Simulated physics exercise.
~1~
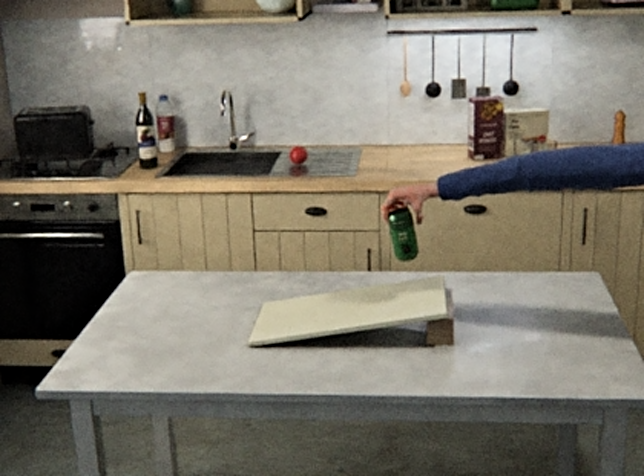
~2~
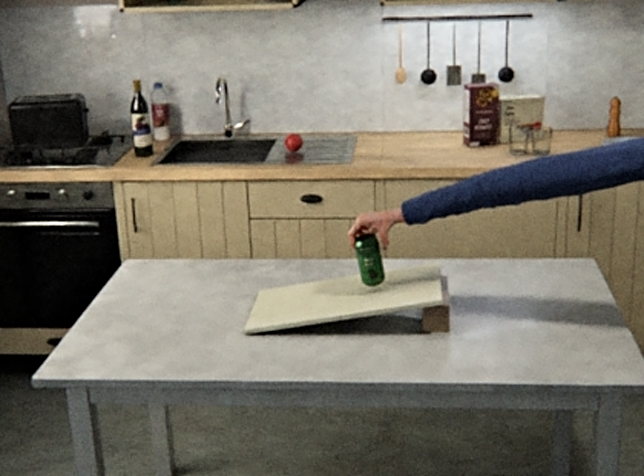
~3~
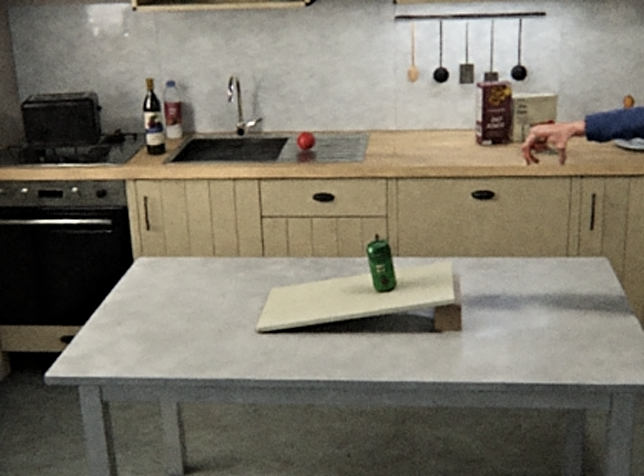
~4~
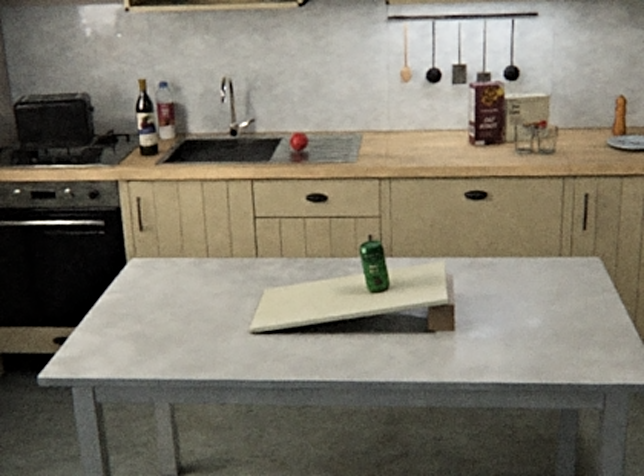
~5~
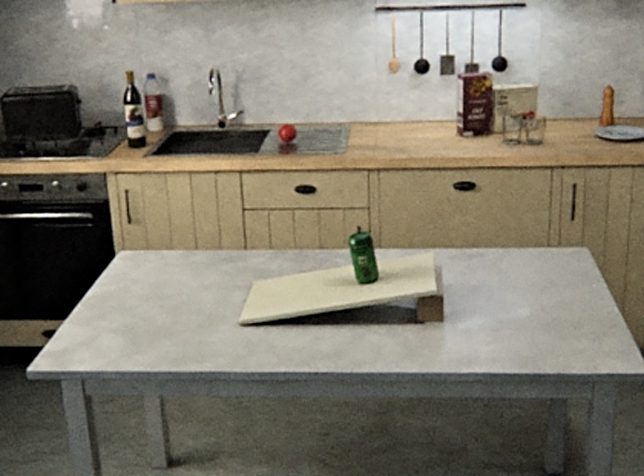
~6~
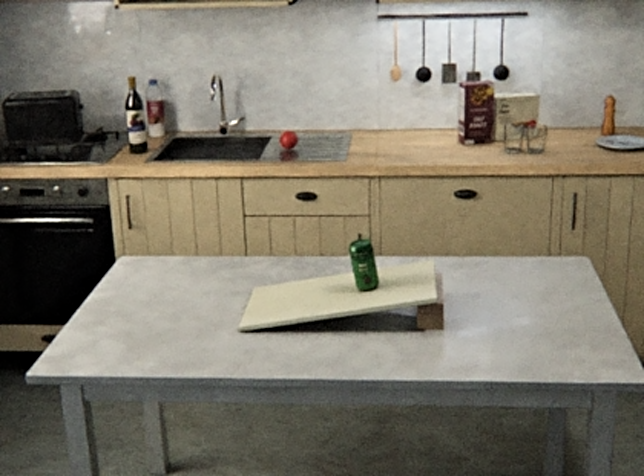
The footage shows a hand lowering a green can onto a sloping board propped up on a table in a kitchen, then letting go and drawing back to the right. The can leans with the slope and stays where it was placed, without sliding, through to the end.
